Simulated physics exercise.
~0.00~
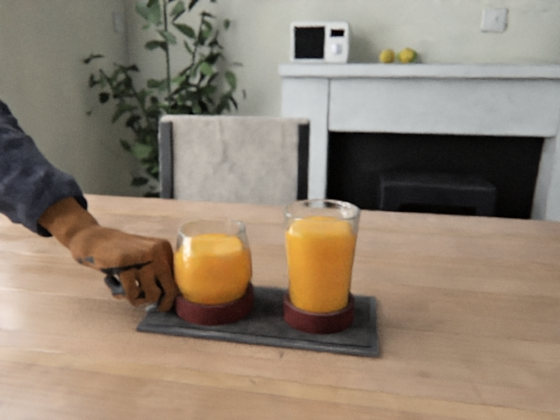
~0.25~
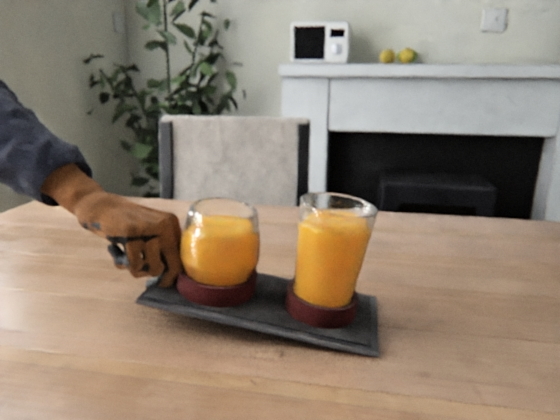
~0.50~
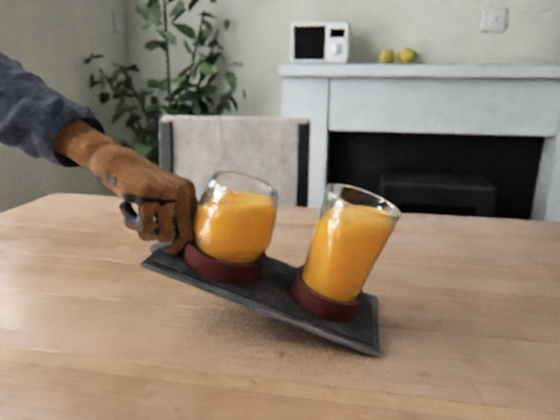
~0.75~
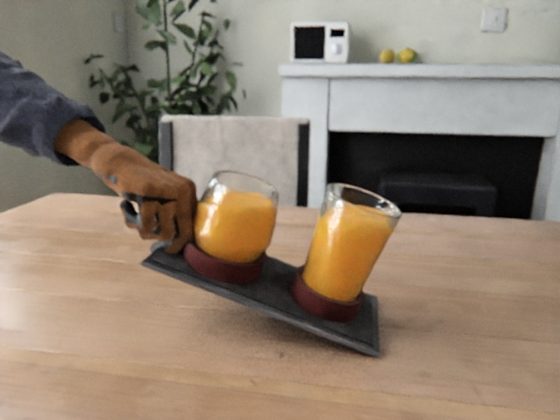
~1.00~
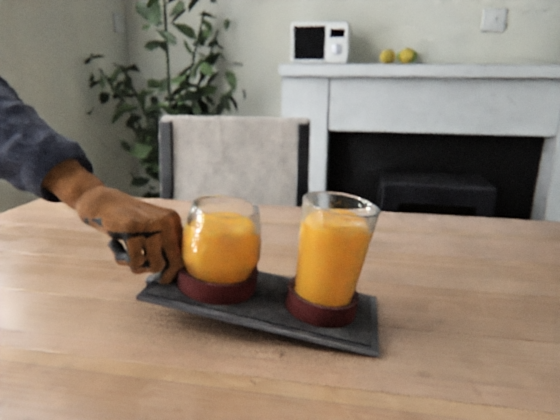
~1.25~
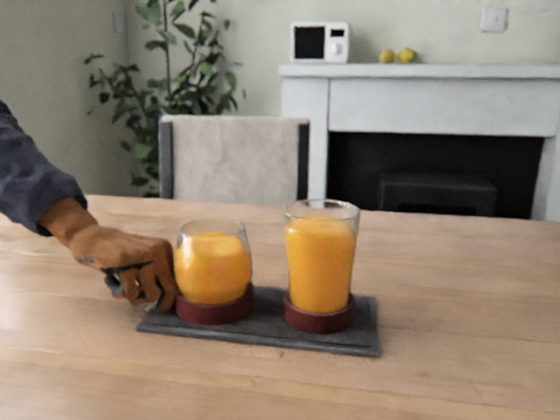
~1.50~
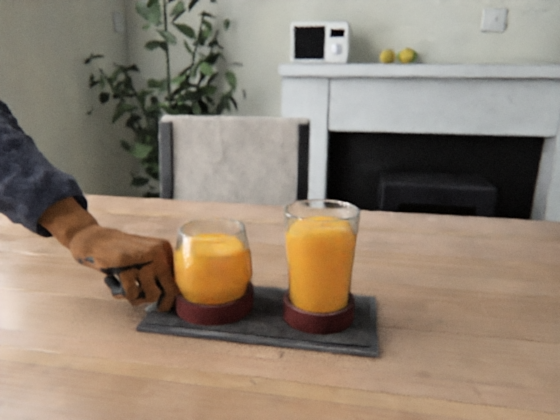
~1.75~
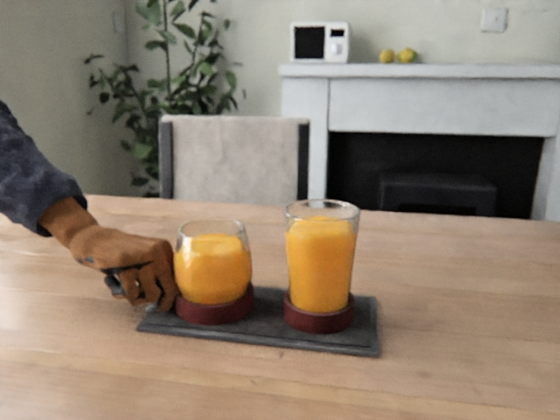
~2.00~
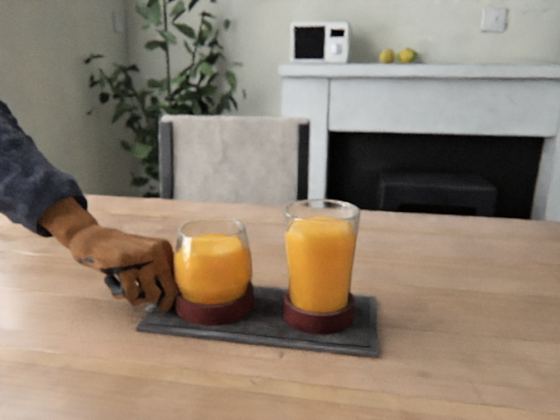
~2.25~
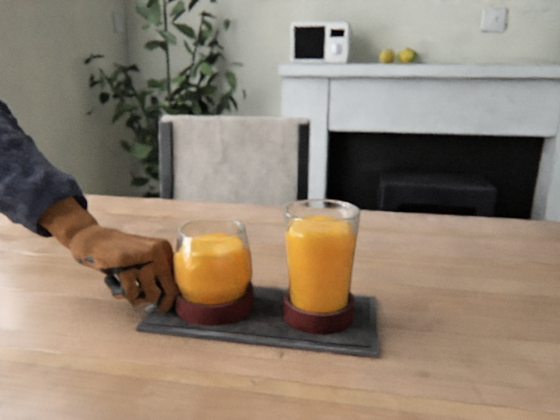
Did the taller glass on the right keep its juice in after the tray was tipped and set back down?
Yes, the taller glass kept its juice, and it was standing upright in its holder at the end.
